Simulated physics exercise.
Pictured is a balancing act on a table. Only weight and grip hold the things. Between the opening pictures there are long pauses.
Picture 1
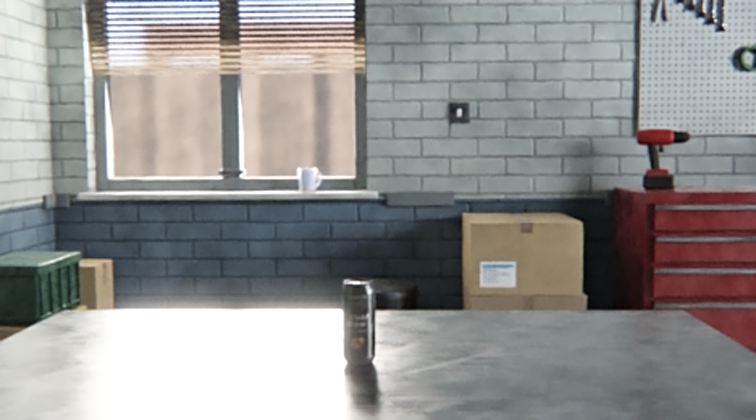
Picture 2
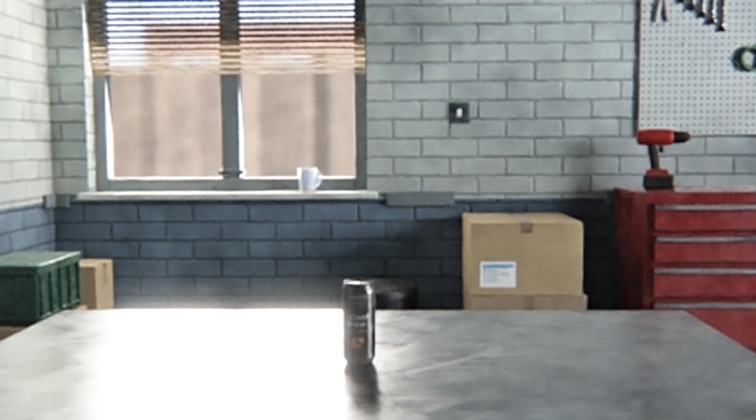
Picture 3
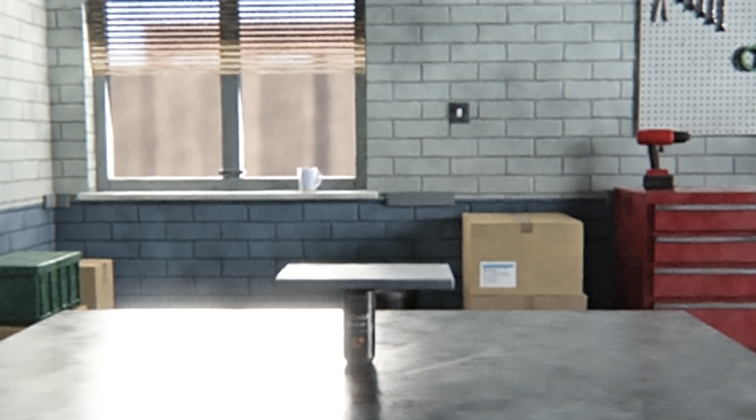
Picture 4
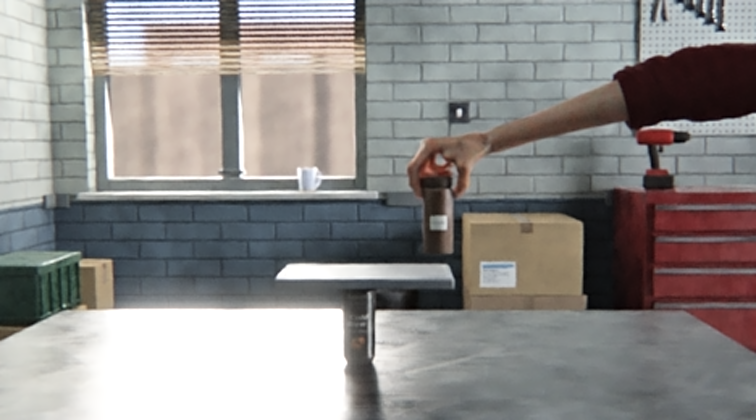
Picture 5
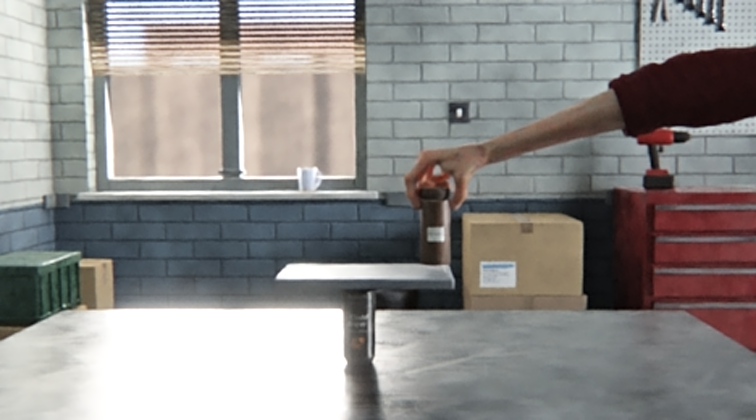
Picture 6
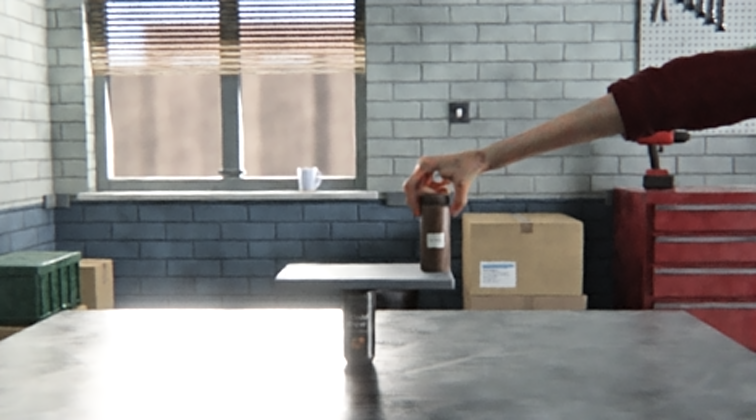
We see a dark can standing on a table, then a flat grey slab resting across its top. A hand reaches in from the right, holding a brown shaker, and lowers it onto the slab's right end, still gripping it.
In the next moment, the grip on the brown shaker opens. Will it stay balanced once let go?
No, my guess is it moves out of place.
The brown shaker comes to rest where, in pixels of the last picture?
The object ends up somewhere around (503, 346).
Then, 0.30 s later than the last frame, brown shaker now fallen; grey lid tilted by 33°.
Then, 0.40 s later than the last frame, grey lid tilted by 63°.
Then, 0.80 s later than the last frame, grey lid now fallen; black can tilted by 26°.
Then, 1.00 s later than the last frame, black can now fallen.
When it is over, fallen, brown shaker, grey lid and black can. End places, in pixels of the last picture, brown shaker near (503, 346). The stack comes apart.
